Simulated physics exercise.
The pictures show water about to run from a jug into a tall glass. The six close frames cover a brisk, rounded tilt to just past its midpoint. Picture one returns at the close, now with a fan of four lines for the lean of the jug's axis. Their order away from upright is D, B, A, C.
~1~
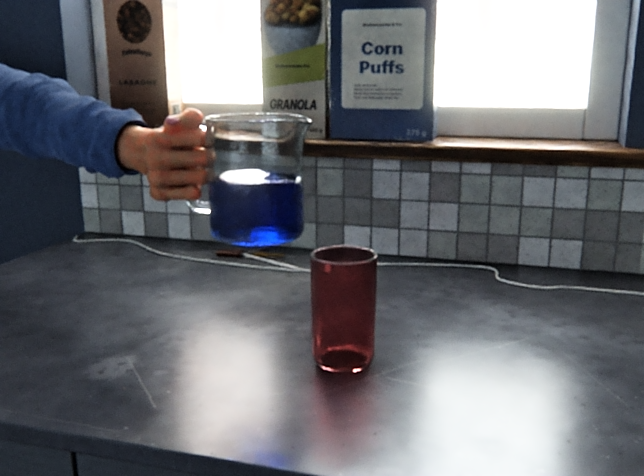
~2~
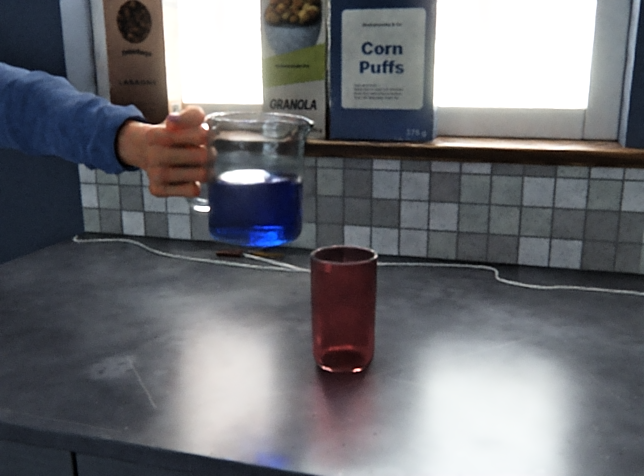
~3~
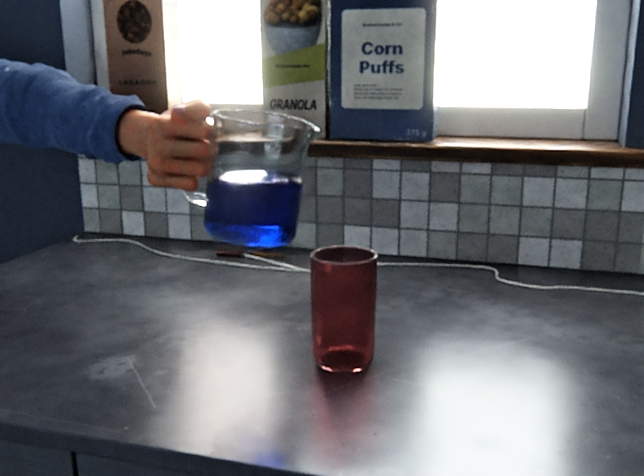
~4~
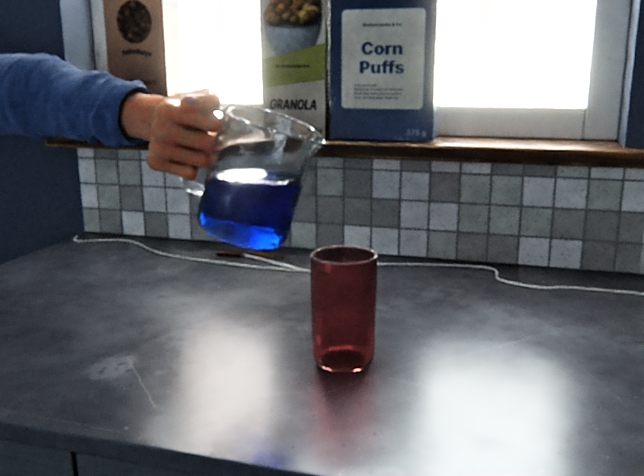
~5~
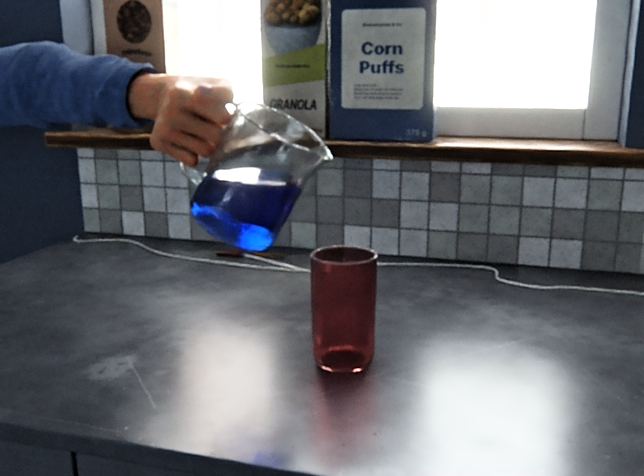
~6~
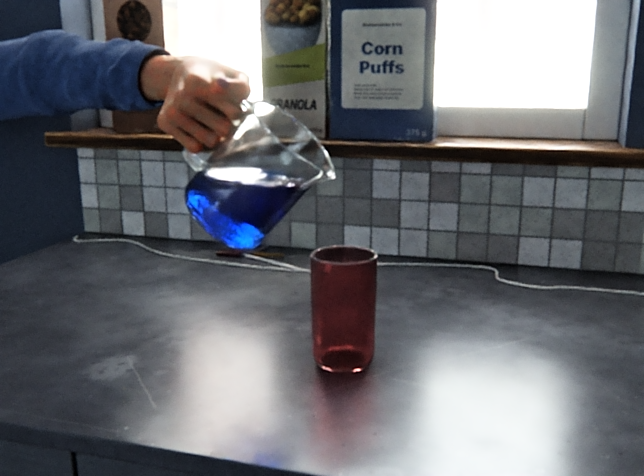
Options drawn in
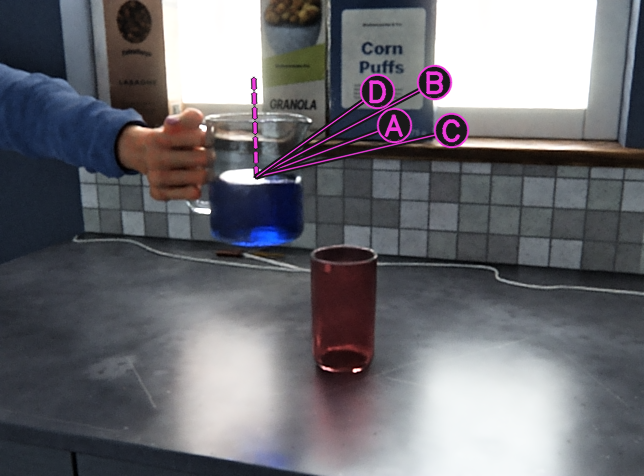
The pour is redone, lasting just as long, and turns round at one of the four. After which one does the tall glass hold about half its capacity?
Take C.
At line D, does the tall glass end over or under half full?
Under.
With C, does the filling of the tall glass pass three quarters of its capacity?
No, less.
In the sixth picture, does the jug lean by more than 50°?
No, it does not.
In magenta, A at (378, 131); B at (419, 90); C at (435, 135); D at (363, 101).
For line A, the tall glass ends with about 33 % of what it can hold; 3 % of the water is spilt.
For line B, the tall glass ends with about 19 % of what it can hold.
For line C, the tall glass ends with about 52 % of what it can hold; 3 % of the water is spilt.
For line D, the tall glass ends with about 7 % of what it can hold.
